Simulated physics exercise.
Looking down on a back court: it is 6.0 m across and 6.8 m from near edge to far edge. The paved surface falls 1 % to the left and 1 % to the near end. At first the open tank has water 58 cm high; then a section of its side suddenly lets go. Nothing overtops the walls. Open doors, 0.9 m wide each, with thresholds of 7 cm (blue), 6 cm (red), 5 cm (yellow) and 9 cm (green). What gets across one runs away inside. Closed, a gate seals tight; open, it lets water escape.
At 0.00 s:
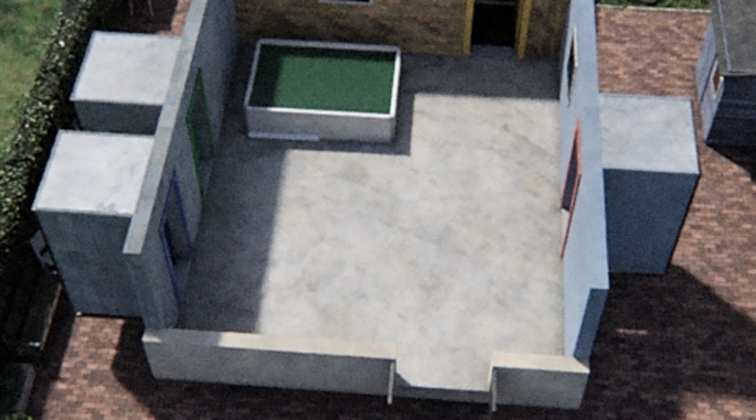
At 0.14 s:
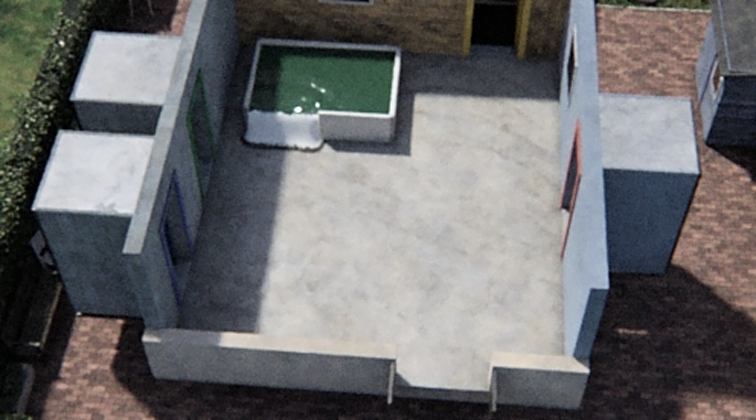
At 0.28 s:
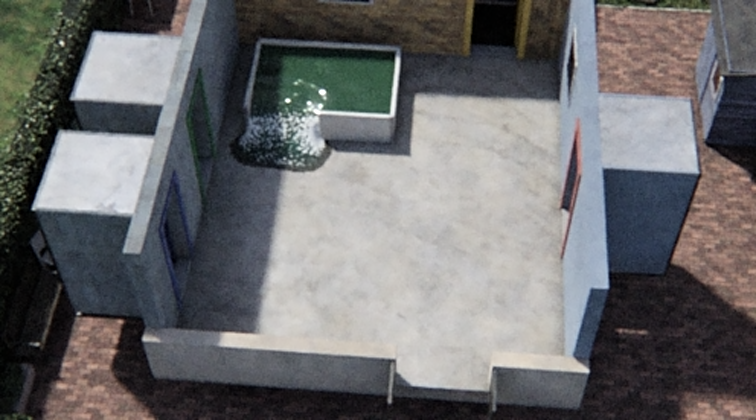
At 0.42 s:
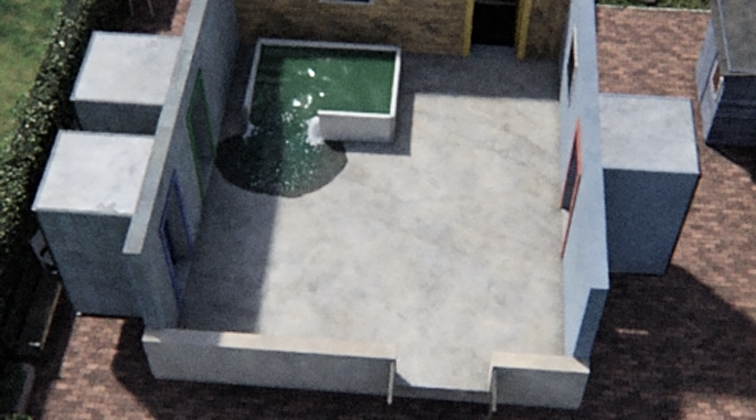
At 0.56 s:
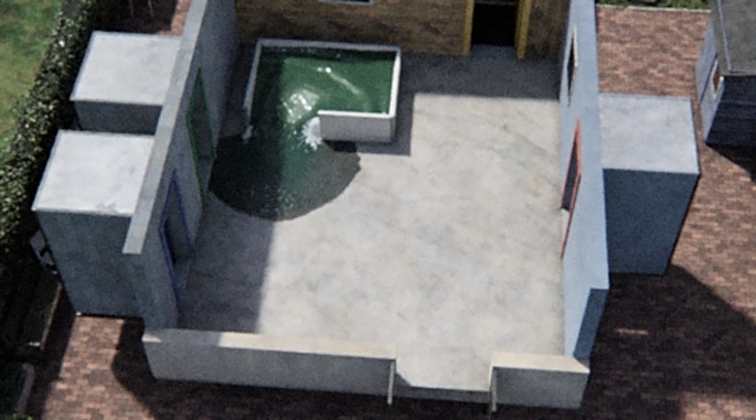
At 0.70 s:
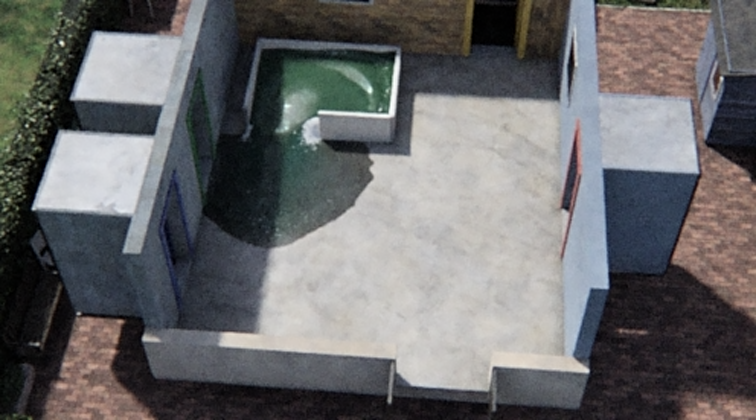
A walled court with a pale paved floor held an open tank of green water near the back, and water poured out of its front left side, spreading across the floor in a widening dark pool.
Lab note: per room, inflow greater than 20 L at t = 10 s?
Blue door yes; red door no; yellow door no; green door yes.
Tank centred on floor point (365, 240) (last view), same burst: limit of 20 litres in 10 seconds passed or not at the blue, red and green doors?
Blue: Beyond limit; red: Within limit; green: Within limit.
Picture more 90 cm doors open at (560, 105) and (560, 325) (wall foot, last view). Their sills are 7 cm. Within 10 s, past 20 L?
Order as listed: Respected and surpassed.
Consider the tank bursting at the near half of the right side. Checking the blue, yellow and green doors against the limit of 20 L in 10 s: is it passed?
So blue stays lower, yellow tops it, green stays lower.
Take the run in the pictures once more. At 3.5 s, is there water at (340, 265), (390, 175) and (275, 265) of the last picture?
Listed in turn: Swamped / spared so far / swamped.
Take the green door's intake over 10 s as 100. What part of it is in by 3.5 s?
I'd put it at about 85 per cent by that point.
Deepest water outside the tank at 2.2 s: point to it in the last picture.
Around (171, 355).
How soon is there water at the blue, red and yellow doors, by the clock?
The front reaches blue at 1.2 s, red at 5.5 s, yellow at 9.0 s.
After 1.4 s water covers 30 % of the floor and is deepest (36 cm) near (260, 138); blue door 9 cm at the sill, 0 L in, red door not reached, yellow door not reached, green door 22 cm at the sill, 6 L in.
After 2.2 s water covers 35 % of the floor and is deepest (40 cm) near (171, 355); blue door 12 cm at the sill, 5 L in, red door not reached, yellow door not reached, green door 19 cm at the sill, 59 L in.
After 3.5 s water covers 45 % of the floor and is deepest (30 cm) near (171, 355); blue door 9 cm at the sill, 14 L in, red door not reached, yellow door not reached, green door 14 cm at the sill, 101 L in.
After 6.0 s water covers 60 % of the floor and is deepest (18 cm) near (559, 371); blue door 13 cm at the sill, 58 L in, red door 9 cm at the sill, 0 L in, yellow door not reached, green door 10 cm at the sill, 118 L in.
After 10.0 s water covers 95 % of the floor and is deepest (12 cm) near (171, 355); blue door 10 cm at the sill, 114 L in, red door 5 cm at the sill, 4 L in, yellow door 4 cm at the sill, 0 L in, green door 5 cm at the sill, 120 L in.
